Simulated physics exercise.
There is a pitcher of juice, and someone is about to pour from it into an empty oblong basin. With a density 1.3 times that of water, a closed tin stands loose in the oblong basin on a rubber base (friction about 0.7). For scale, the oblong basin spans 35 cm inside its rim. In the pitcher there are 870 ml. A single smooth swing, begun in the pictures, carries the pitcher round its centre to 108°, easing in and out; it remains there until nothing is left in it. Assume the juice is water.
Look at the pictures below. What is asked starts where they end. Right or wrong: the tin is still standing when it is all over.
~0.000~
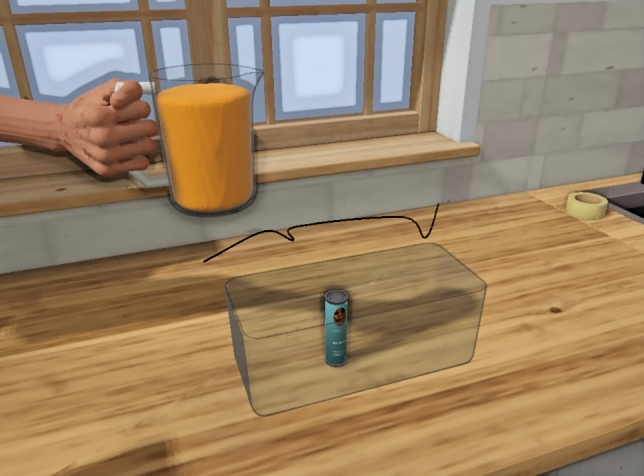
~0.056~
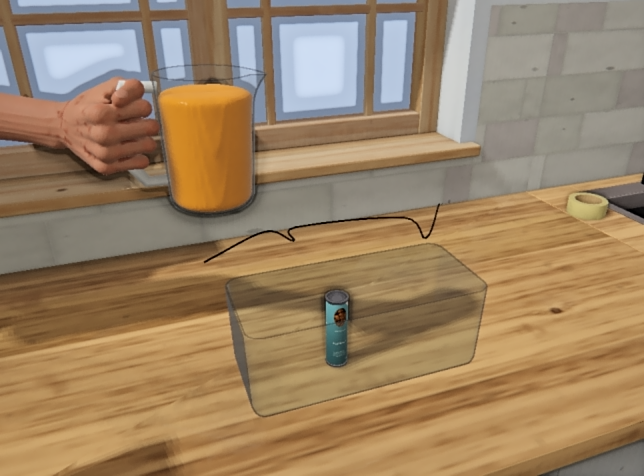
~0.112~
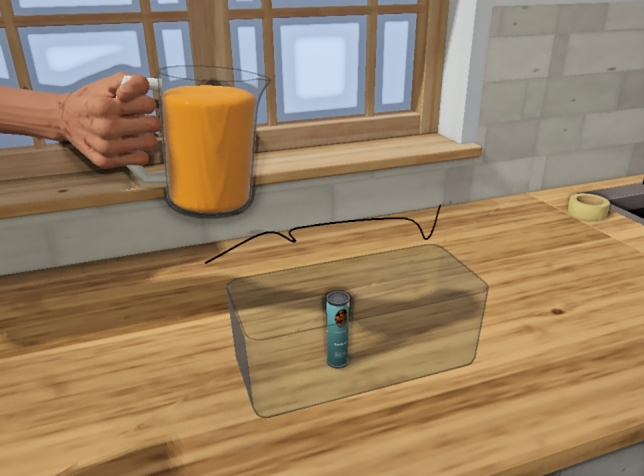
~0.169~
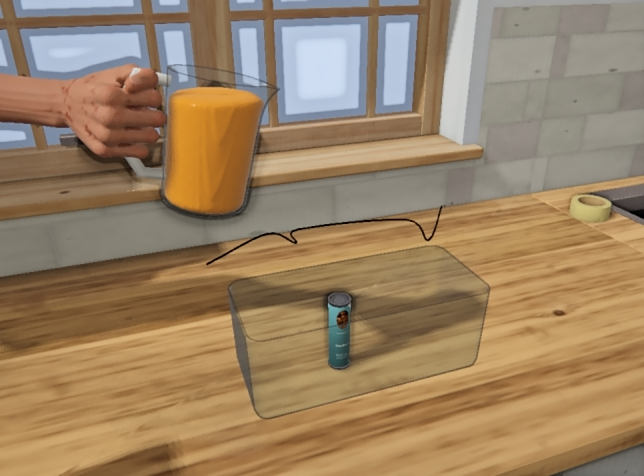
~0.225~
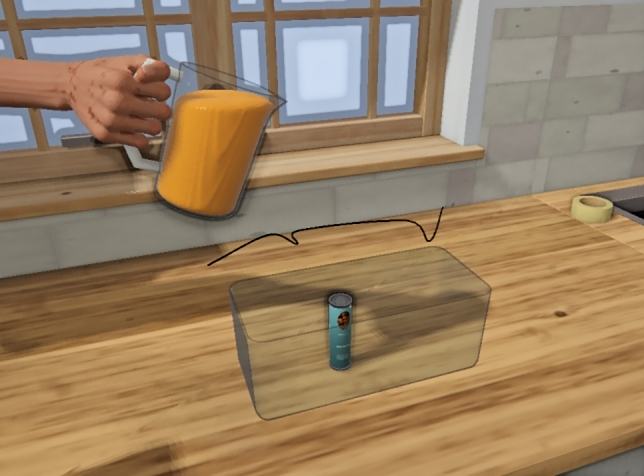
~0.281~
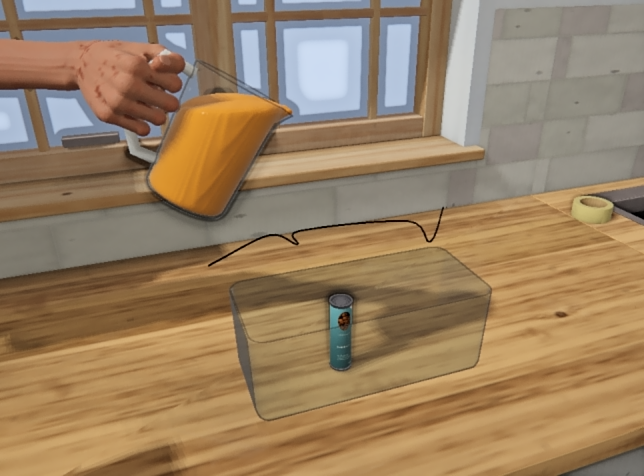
Right, it is still standing.
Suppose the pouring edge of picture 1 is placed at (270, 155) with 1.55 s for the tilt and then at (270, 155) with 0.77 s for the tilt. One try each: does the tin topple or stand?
Run one: It tumbles. Run two: It tumbles.
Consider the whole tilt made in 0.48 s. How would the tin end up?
Holds steady.
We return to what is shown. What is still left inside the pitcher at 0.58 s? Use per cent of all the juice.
I reckon about 66 in a hundred is still held.
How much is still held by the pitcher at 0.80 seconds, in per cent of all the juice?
I'd say some 20 per cent remains.
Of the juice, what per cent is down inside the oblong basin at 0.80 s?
About 52 %.
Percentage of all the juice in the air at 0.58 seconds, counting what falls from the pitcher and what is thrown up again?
Around 28 in a hundred.
By 0.58 s the tilt is 92° and 66 per cent is still to pour; the tin stands where it began.
By 0.80 s the tilt is 108° and 19 per cent is still to pour; the tin stands where it began.
By 1.02 s the tilt is 108° and 2 per cent is still to pour; the tin stands where it began.
By 1.27 s the tilt is 108° and 0 per cent is still to pour; the tin stands where it began.
At rest the tin stands where it began.
